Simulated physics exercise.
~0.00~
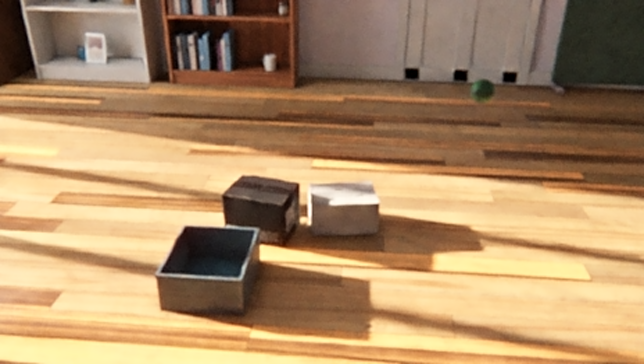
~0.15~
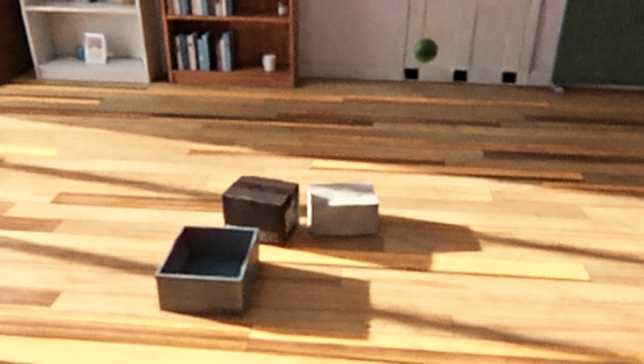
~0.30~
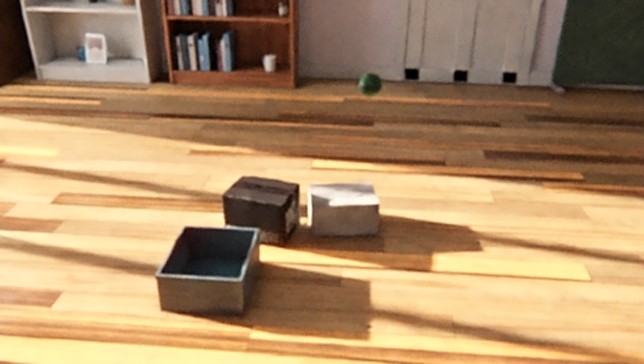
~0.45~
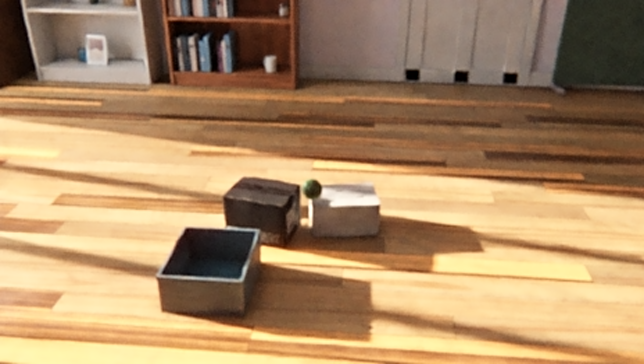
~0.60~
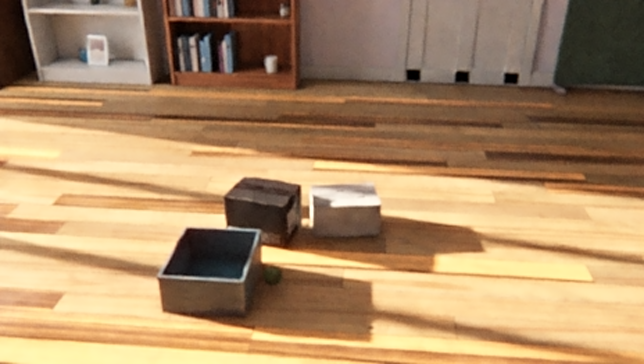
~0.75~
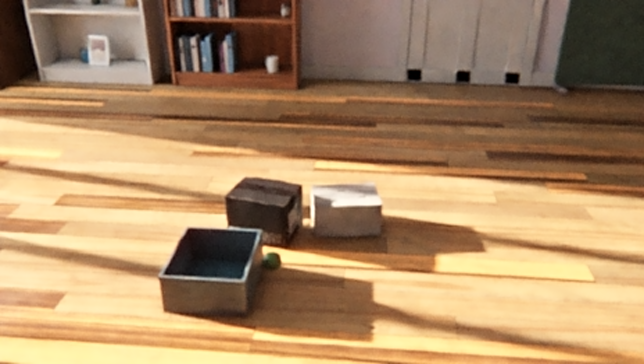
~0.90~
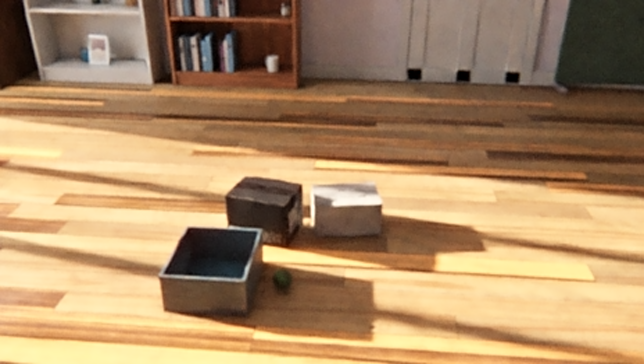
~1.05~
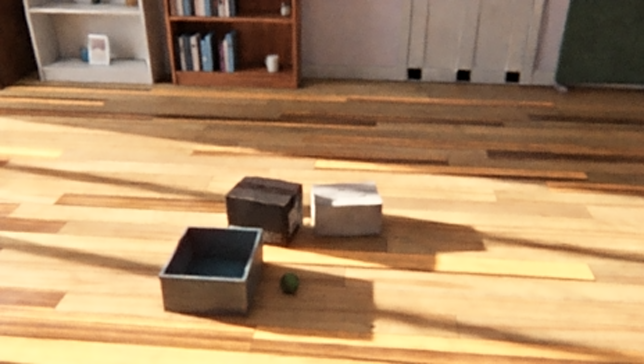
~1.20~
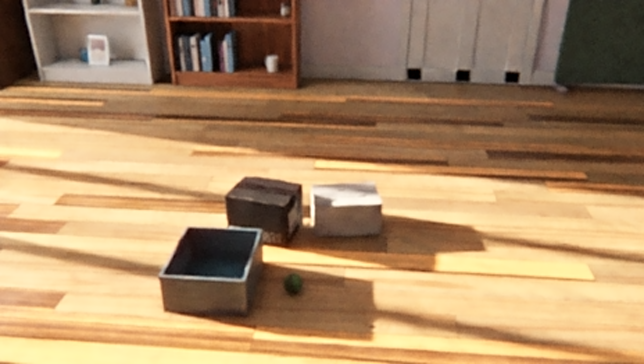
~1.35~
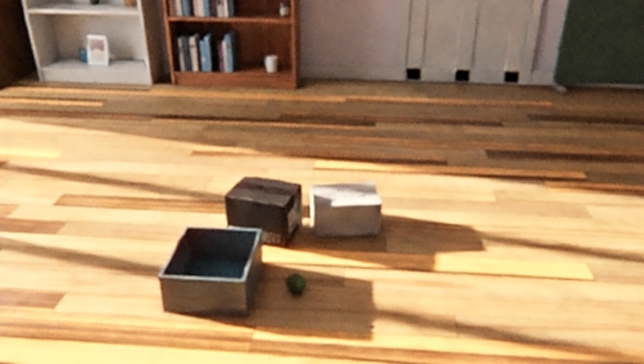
An open box sits by two parcels as a green ball drops and settles outside it.
